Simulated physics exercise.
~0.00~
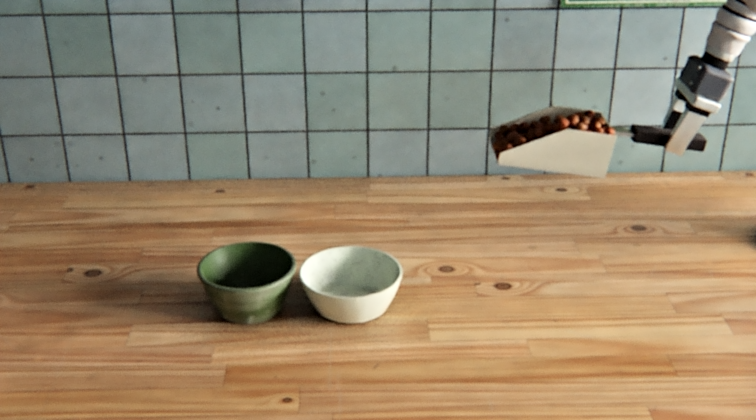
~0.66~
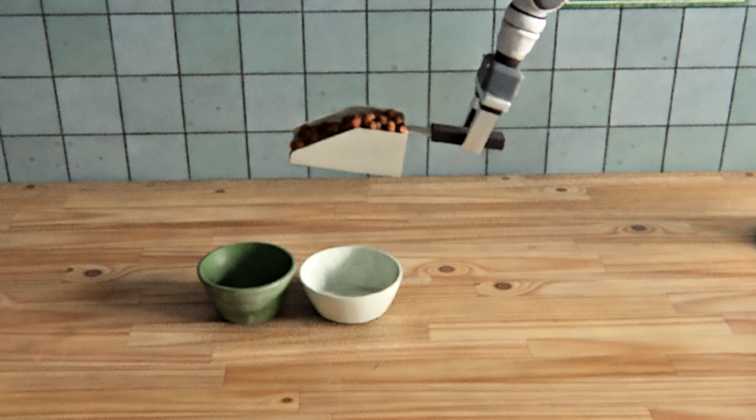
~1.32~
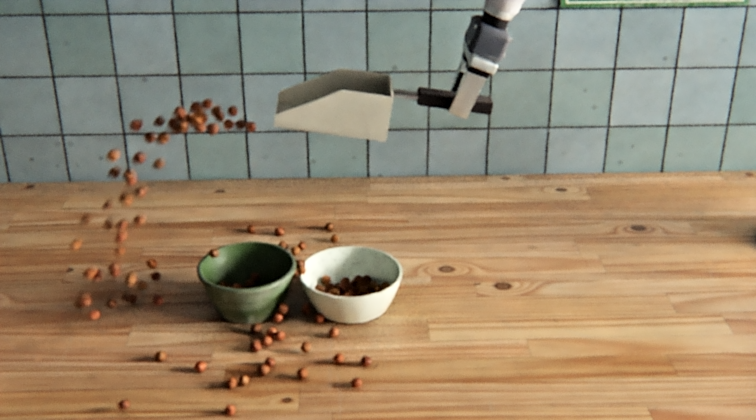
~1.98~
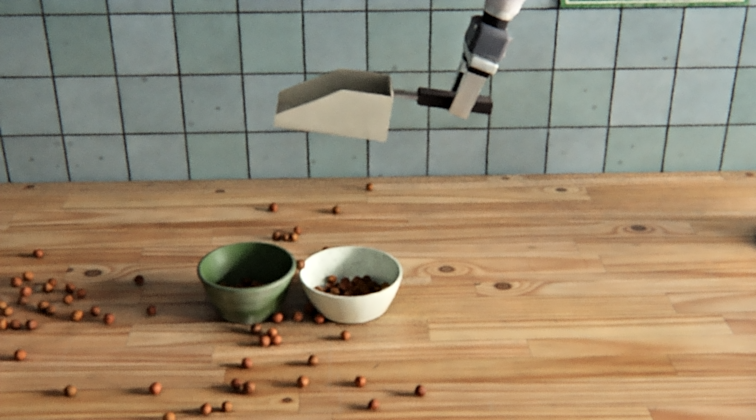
The clip shows a robot arm carrying a scoop of hazelnuts left above a green bowl and a white bowl, then flinging them forward; some land in both bowls, but many scatter across the wooden table, leaving the scoop empty-looking above.
